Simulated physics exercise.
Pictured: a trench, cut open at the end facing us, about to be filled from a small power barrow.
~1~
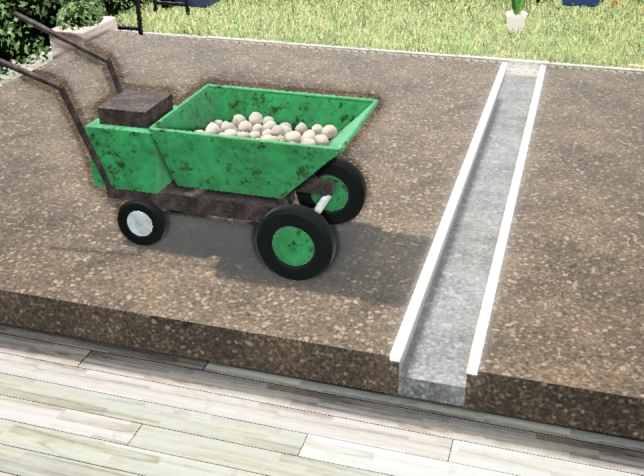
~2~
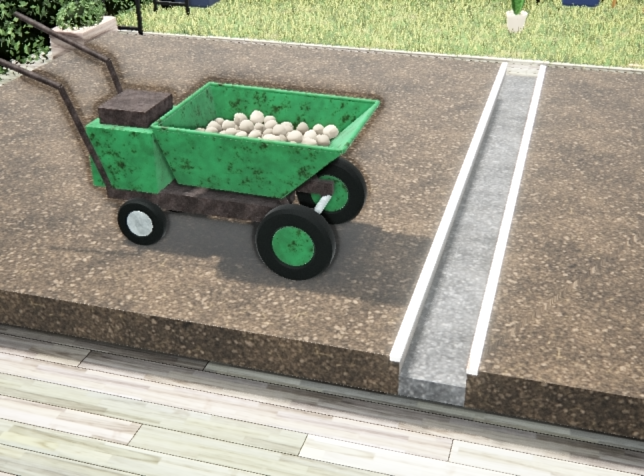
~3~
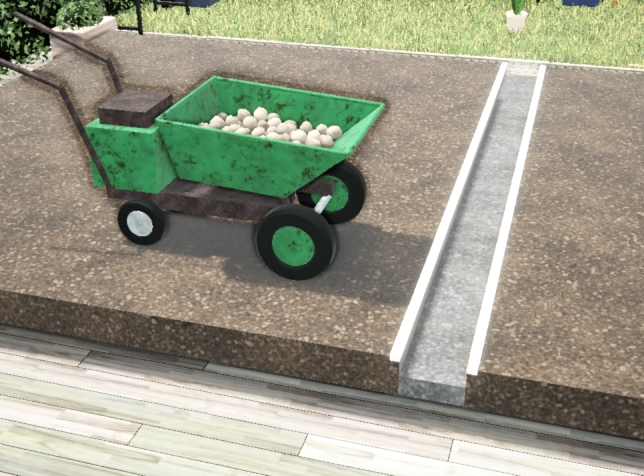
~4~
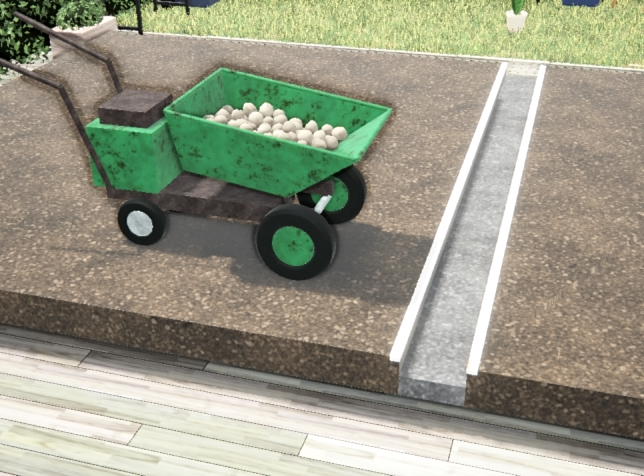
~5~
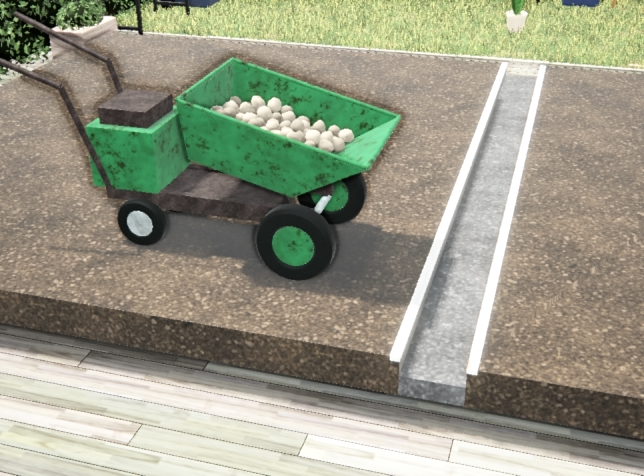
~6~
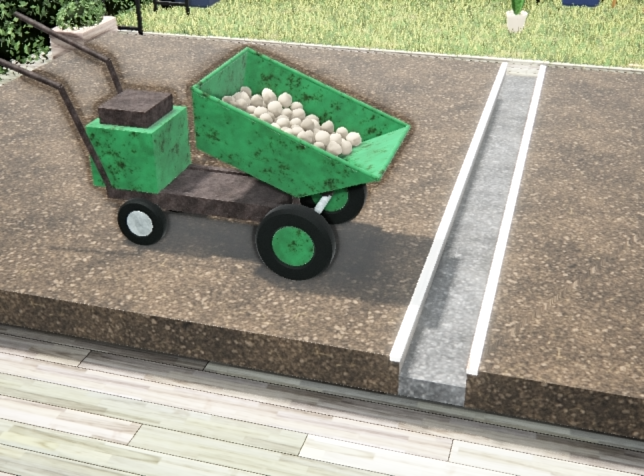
A green cart loaded with pale round stones stood on brown ground left of a narrow, white-edged trench, and its skip slowly tilted toward the right, the back end rising while the wheels stayed still.
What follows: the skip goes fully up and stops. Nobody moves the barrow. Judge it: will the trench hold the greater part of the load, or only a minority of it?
The greater part.
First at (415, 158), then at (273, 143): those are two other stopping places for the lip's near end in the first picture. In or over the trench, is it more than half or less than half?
A minority at the first place, then a minority at the second.
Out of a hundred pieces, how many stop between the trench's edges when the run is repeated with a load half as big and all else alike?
That works out at around 70 percent.
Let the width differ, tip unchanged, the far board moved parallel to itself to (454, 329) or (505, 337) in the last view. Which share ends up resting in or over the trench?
40 %, 70 %.
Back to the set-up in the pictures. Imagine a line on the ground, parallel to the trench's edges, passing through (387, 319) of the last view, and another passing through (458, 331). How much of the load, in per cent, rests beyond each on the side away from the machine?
Around 70 per cent for the first, around 30 per cent for the second.
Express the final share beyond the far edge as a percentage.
I'd estimate about 10 per cent of the load.
Shortly afterwards, skip tipped steeply; the whole lot in the skip.
Next, skip tipped right over; near half in the skip; a little short of the trench; near a third in or heaped over the trench.
Some moments later, skip tipped right over; near a quarter in the skip; only a few short of the trench; near two thirds in or heaped over the trench; a little beyond it.
In the end, skip tipped right over; near a quarter in the skip; only a few short of the trench; near two thirds in or heaped over the trench; a little beyond it.
